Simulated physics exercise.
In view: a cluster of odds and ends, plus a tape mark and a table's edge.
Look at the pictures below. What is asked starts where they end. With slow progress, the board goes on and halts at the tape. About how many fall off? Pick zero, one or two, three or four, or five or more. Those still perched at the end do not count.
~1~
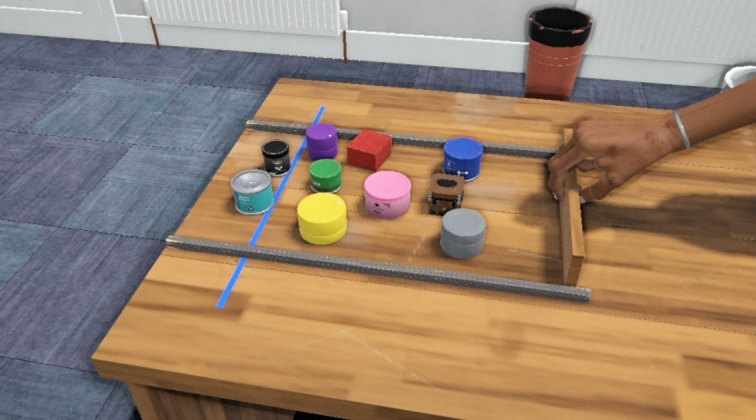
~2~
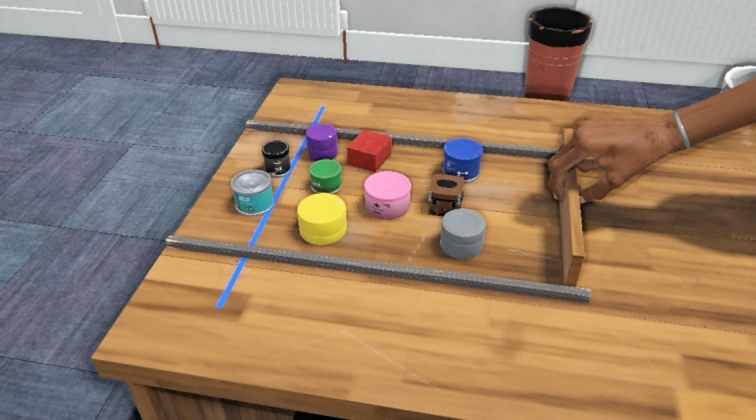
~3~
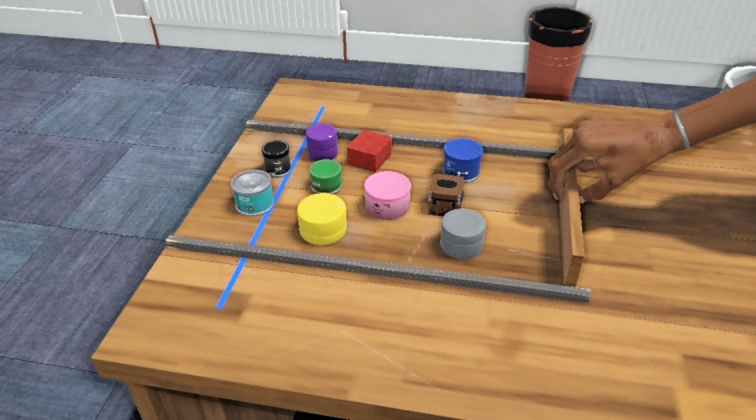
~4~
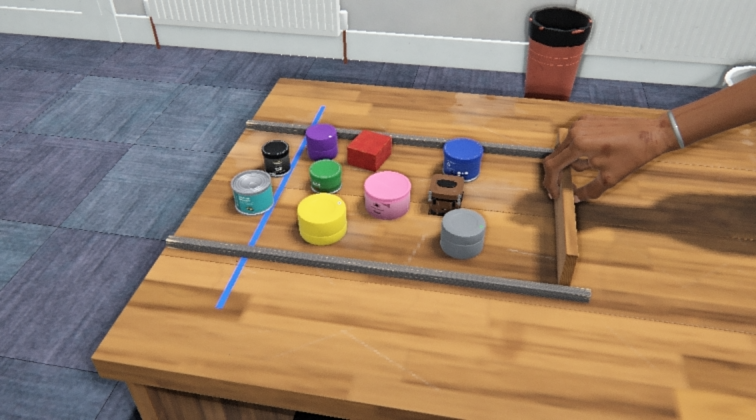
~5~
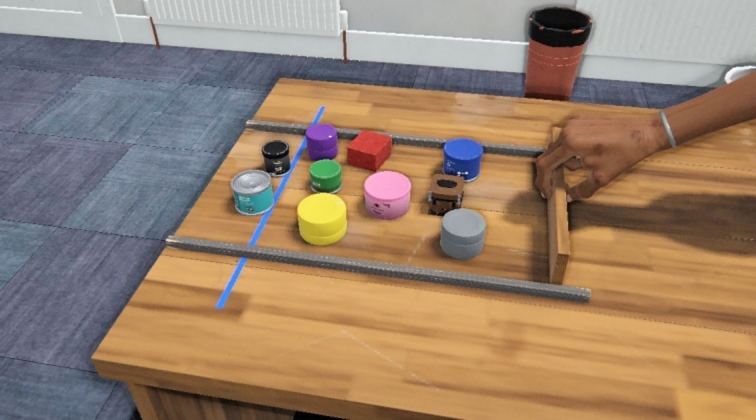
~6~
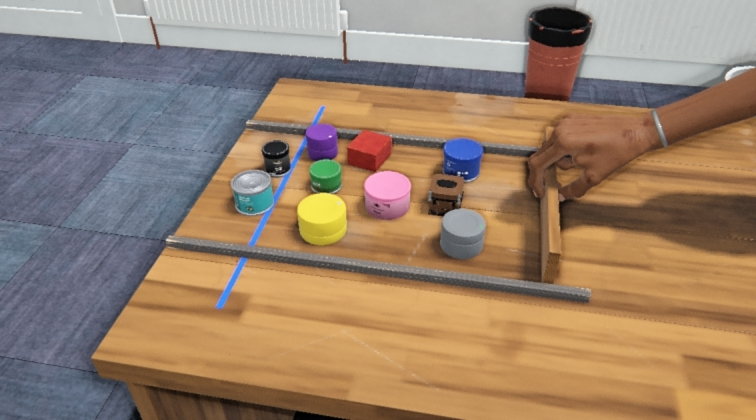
One or two fall off.
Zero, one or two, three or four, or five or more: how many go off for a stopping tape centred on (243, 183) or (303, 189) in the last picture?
Five or more; not one.
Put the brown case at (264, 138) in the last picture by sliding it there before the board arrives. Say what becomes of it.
From that start, the object then does not stay.
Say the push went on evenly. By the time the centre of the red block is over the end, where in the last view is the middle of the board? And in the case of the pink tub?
For the red block, about (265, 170); for the pink tub, about (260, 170).
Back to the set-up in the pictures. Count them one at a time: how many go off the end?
Total count: 2.
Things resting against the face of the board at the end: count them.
Number: 3.
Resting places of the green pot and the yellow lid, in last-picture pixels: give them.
In the last picture the first middle sits at (264, 160) and the other at (199, 211).
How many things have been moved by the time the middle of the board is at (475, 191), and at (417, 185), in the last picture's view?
One spot: 2. Other spot: 4.
A little later, none off yet; turquoise tin at rest near (253, 193); black pot at rest near (277, 159); purple lid at rest near (322, 143).
When it is over, the number that fall off is one or two; down, purple lid and turquoise tin.
